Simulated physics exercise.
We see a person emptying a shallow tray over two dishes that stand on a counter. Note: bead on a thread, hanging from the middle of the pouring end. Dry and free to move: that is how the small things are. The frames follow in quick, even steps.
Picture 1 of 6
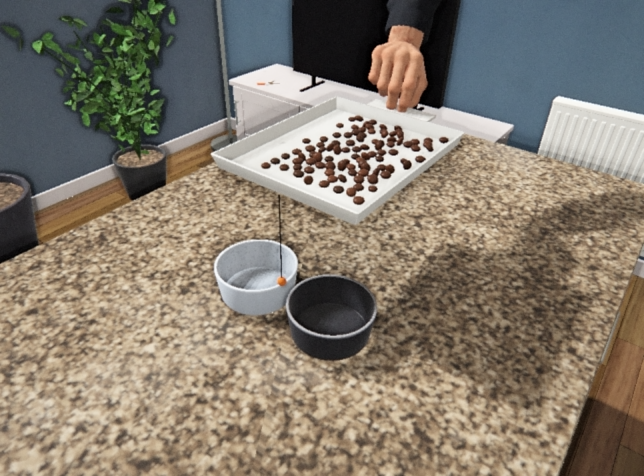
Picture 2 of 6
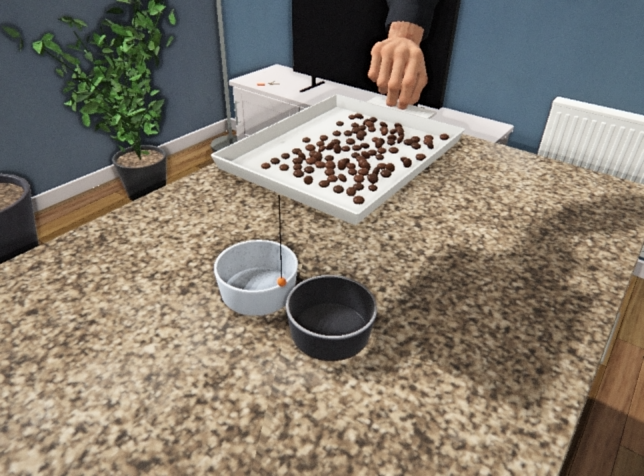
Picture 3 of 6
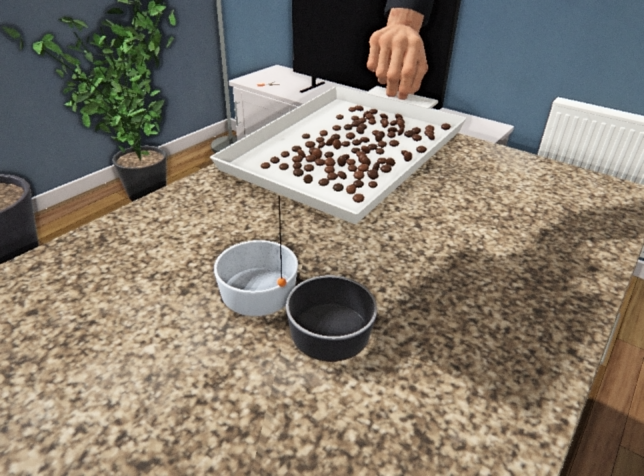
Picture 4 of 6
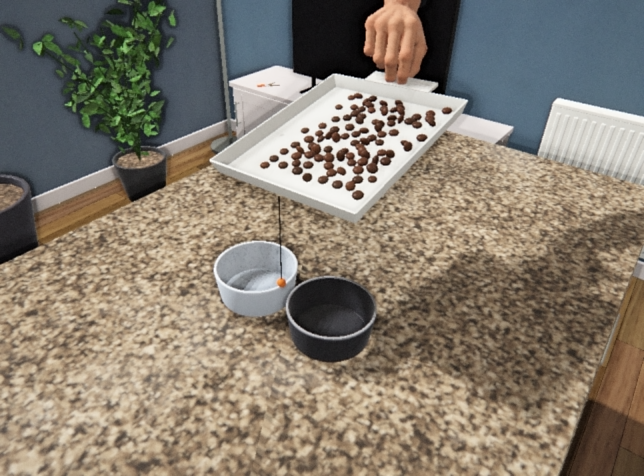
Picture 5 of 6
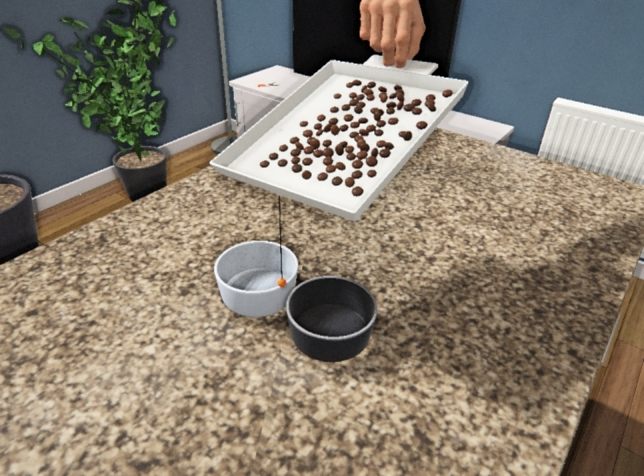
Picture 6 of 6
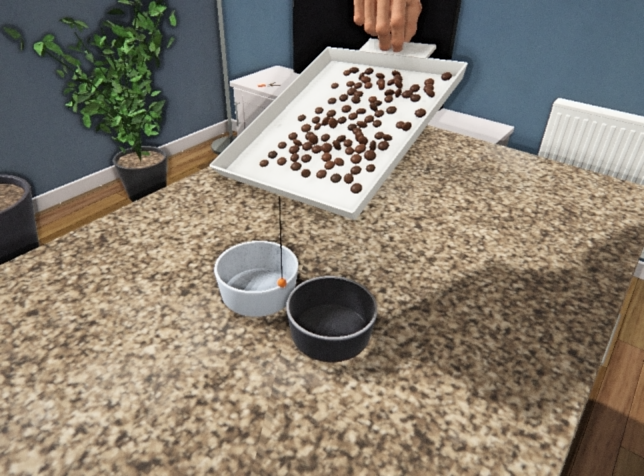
Hand raising the far end of a white tray of chocolate drops, tilting it toward the left corner above two dishes.
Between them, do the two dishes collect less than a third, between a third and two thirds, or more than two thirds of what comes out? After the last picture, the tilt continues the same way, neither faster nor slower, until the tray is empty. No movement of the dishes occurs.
They collect less than a third.
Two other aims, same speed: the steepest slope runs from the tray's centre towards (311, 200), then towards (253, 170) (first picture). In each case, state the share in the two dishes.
30 % then 50 %, roughly.
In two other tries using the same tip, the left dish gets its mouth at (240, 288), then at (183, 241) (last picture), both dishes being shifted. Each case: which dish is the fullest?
Taking them in turn, it's the one to the left and then the one to the right.
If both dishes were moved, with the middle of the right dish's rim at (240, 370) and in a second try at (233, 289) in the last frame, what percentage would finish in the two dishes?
It comes to near 10 per cent the first time and near 70 per cent the second time.
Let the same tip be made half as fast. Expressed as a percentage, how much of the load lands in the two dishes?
It comes to 30 per cent or so.
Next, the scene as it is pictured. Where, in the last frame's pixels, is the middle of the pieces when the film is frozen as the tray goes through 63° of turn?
Roughly at (263, 172).
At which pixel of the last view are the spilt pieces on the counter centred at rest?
Close to (206, 344).
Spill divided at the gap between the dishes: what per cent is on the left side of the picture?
Some 90 %.
Soon, tray tipped steeply; nearly all on the tray; a stray few in the air.
A while on, tray tipped right over; about a third on the tray; a stray few in the left dish; about half outside both; a small part in the air.
Towards the end, tray tipped past a quarter turn; about a quarter in the left dish; most outside both.
Finally, tray tipped past a quarter turn; none in the right dish; about a quarter in the left dish; most outside both.
